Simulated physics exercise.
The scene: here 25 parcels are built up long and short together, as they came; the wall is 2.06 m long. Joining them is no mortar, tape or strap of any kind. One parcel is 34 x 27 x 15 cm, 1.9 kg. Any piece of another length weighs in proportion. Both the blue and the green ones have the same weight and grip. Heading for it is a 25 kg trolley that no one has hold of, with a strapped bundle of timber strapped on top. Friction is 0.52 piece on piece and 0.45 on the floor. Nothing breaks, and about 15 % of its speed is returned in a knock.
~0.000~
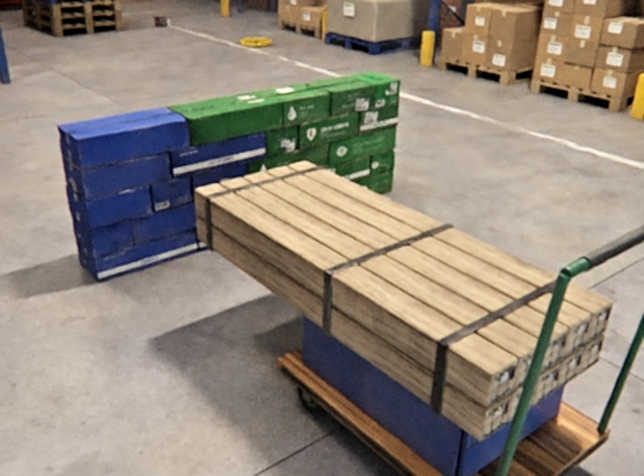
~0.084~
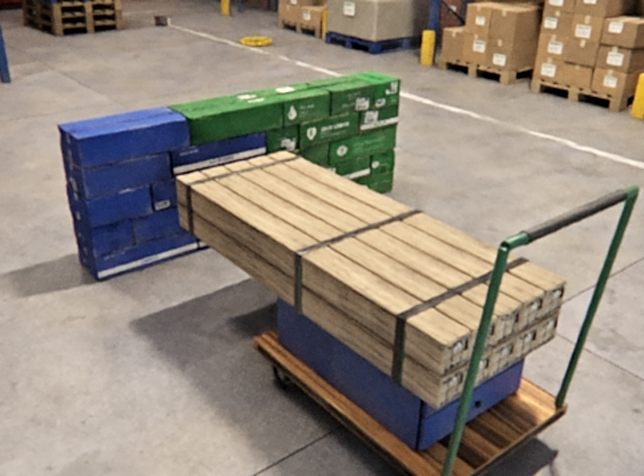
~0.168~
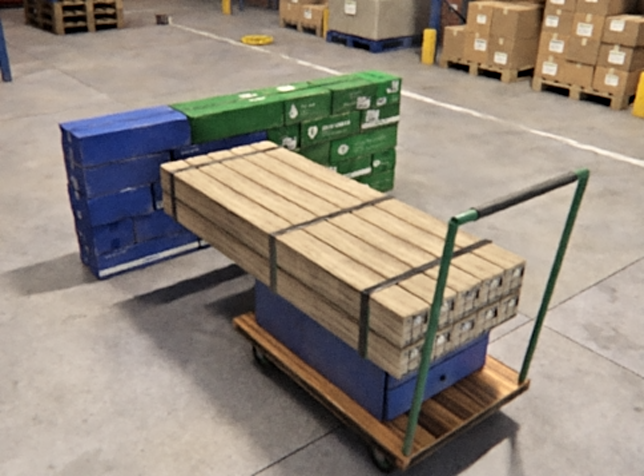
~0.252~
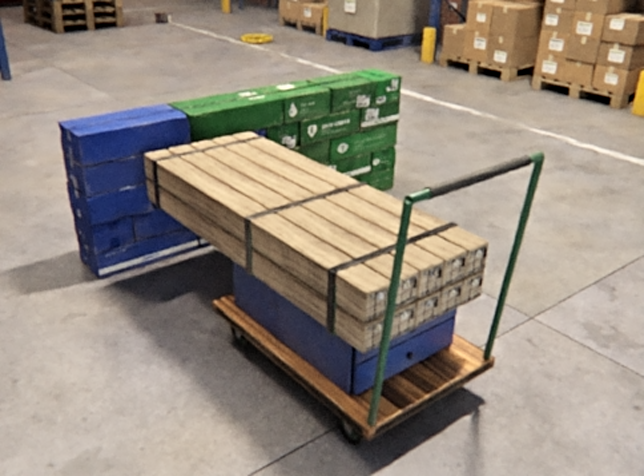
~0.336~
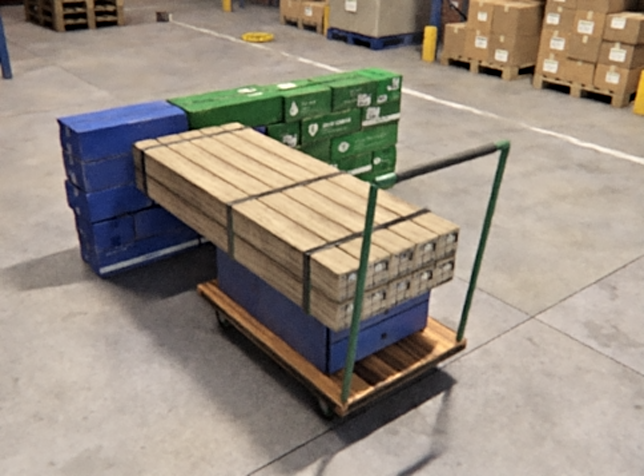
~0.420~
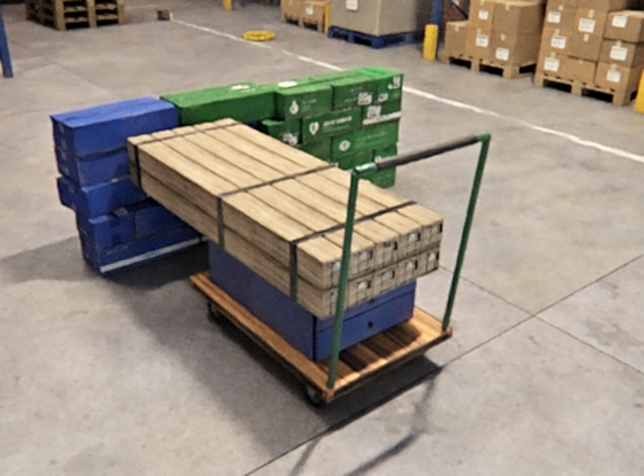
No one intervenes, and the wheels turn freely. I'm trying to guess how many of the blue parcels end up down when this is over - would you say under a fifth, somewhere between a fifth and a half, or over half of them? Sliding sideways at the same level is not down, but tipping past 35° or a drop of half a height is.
I would say over half of them.
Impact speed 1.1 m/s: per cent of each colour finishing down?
Green 0%, blue 0%.
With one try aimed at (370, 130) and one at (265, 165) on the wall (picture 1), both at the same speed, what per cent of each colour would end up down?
For green it's 40 then 0 per cent, for blue 0 then 0 per cent.
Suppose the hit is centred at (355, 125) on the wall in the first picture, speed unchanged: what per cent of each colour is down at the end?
For green it's 70 per cent, for blue 20 per cent.
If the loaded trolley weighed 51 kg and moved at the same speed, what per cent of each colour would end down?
You'd get green 10 and blue 60 percent.
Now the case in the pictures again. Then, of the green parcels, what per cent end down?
For green, it's 10%.
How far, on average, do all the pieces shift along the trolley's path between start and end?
About 20 cm.
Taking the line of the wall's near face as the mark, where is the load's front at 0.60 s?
About 25 cm past it.
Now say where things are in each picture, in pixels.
In the first picture (we follow the side turned to the camera), load (201, 209) 60 cm short of the wall; top blue parcel (137, 144); top green parcel (239, 123); no piece has moved.
In the second picture, load (182, 196) 44 cm short of the wall; top blue parcel (137, 143).
In the third picture, load (166, 183) 28 cm short of the wall; top blue parcel (138, 142).
In the fourth picture, load (150, 171) 12 cm short of the wall; top blue parcel (138, 140).
In the fifth picture, load (137, 160) 24 mm into the wall's line; top blue parcel (137, 137) displaced 24 mm; top green parcel (239, 117) displaced 24 mm; 7 stirred so far.
In the sixth picture, load (132, 155) 10 cm into the wall's line; top blue parcel (130, 131) displaced 12 cm; top green parcel (231, 112) displaced 11 cm; 7 stirred so far.
Around 0.60 s, load 23 cm past the wall's line, still rolling; none of the 10 blue parcels down (0 of 25 in all colours); top blue parcel tipped 23°; top green parcel tipped 23°.
Around 0.84 s, load 37 cm past the wall's line, still rolling; 6 of the 10 blue parcels down (7 of 25 in all colours); top blue parcel on its side; top green parcel on its side.
Finally (1.8 s), load 66 cm past the wall's line, stopped; 6 of the 10 blue parcels down (7 of 25 in all colours); top blue parcel upside down; top green parcel on its side. That is 60 per cent. Seen by the last camera, middles, top blue parcel near (61, 181), top green parcel near (167, 160).
